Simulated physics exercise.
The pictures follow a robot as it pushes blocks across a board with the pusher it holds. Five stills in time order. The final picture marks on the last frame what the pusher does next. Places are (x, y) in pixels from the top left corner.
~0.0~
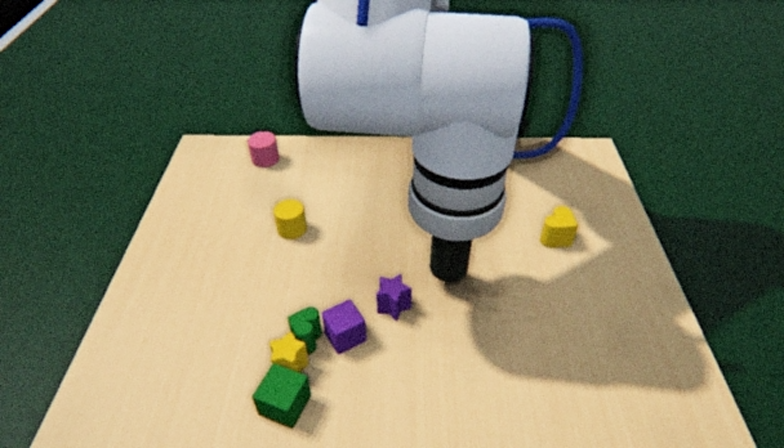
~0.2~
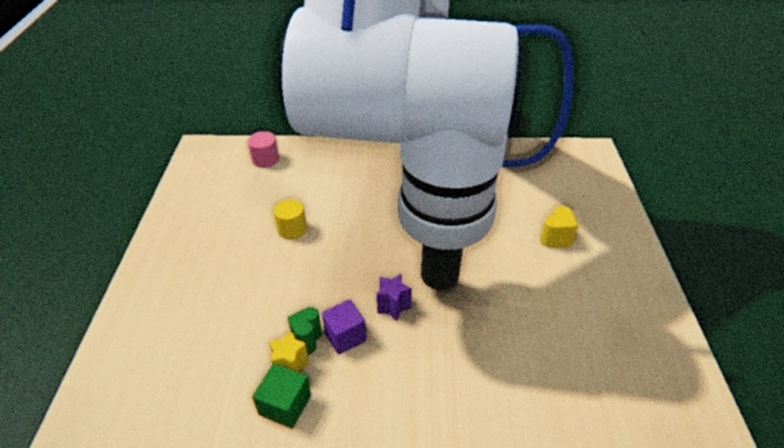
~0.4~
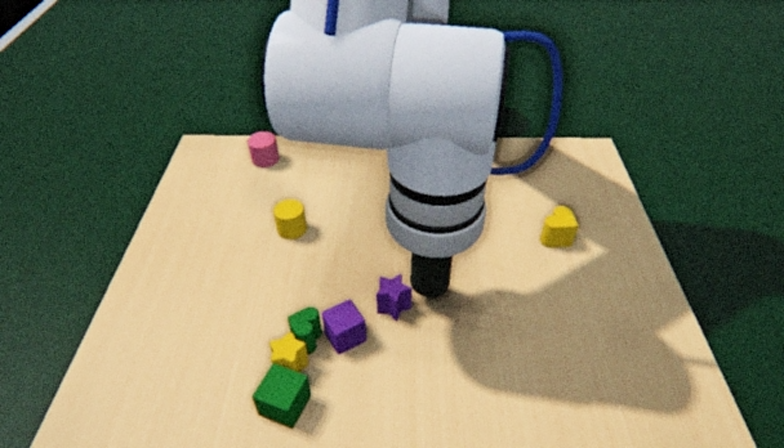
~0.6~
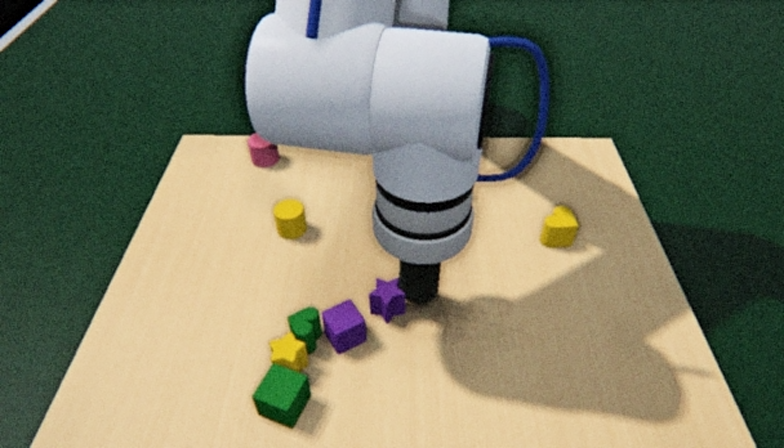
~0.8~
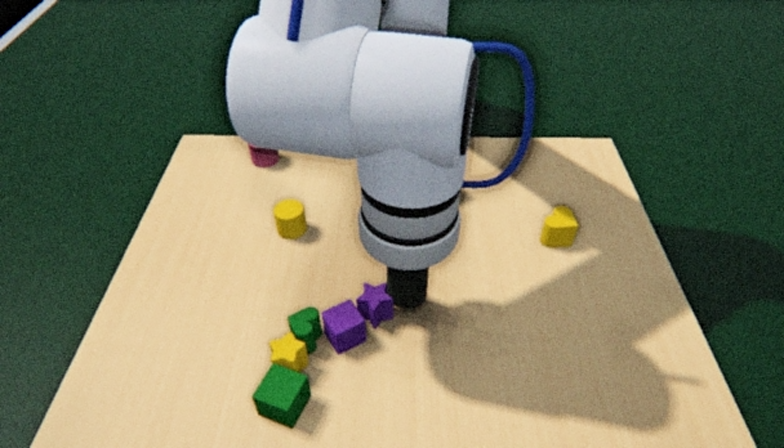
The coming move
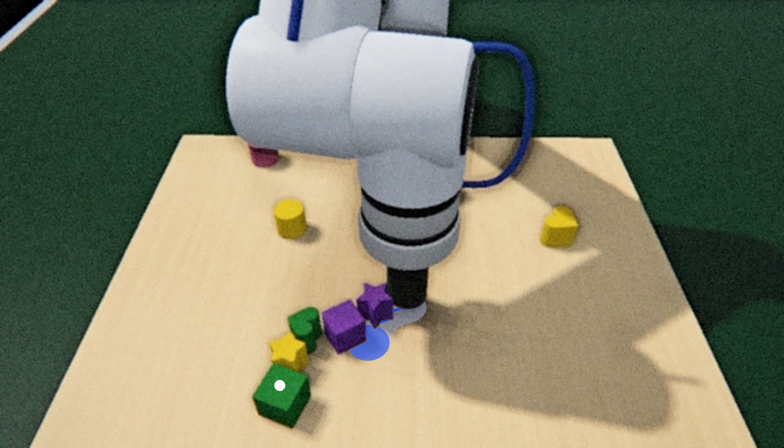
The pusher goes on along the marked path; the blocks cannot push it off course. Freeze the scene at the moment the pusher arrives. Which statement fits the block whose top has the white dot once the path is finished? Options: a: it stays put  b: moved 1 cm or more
Correct choice: A.
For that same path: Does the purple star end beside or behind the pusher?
Final answer: Yes.
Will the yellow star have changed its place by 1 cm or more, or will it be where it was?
The result: It moves.
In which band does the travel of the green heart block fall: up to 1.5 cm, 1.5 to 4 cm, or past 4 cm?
From 1.5 to 4 cm.
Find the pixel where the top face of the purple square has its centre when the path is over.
The middle of the upper face of the purple square will lie at about (302, 333) in the picture.
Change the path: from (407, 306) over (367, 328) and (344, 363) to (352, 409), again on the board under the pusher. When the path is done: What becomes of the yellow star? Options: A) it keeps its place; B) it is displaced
B (it is displaced)
The line goes from (407, 306) via (388, 313) and (375, 326), ending at (369, 342); the dot is on the green square.
What follows on the original path. Halfway along, pusher at (380, 306); yellow star at (279, 347), turned 25° anticlockwise; green heart block at (290, 320); purple square at (322, 324), turned 15° anticlockwise; purple star at (345, 302).
At the end, pusher at (368, 330); green square unmoved; yellow star at (270, 348), turned 50° anticlockwise; green heart block at (276, 319), turned 30° clockwise; purple square at (302, 333); purple star at (333, 318), turned 25° clockwise.
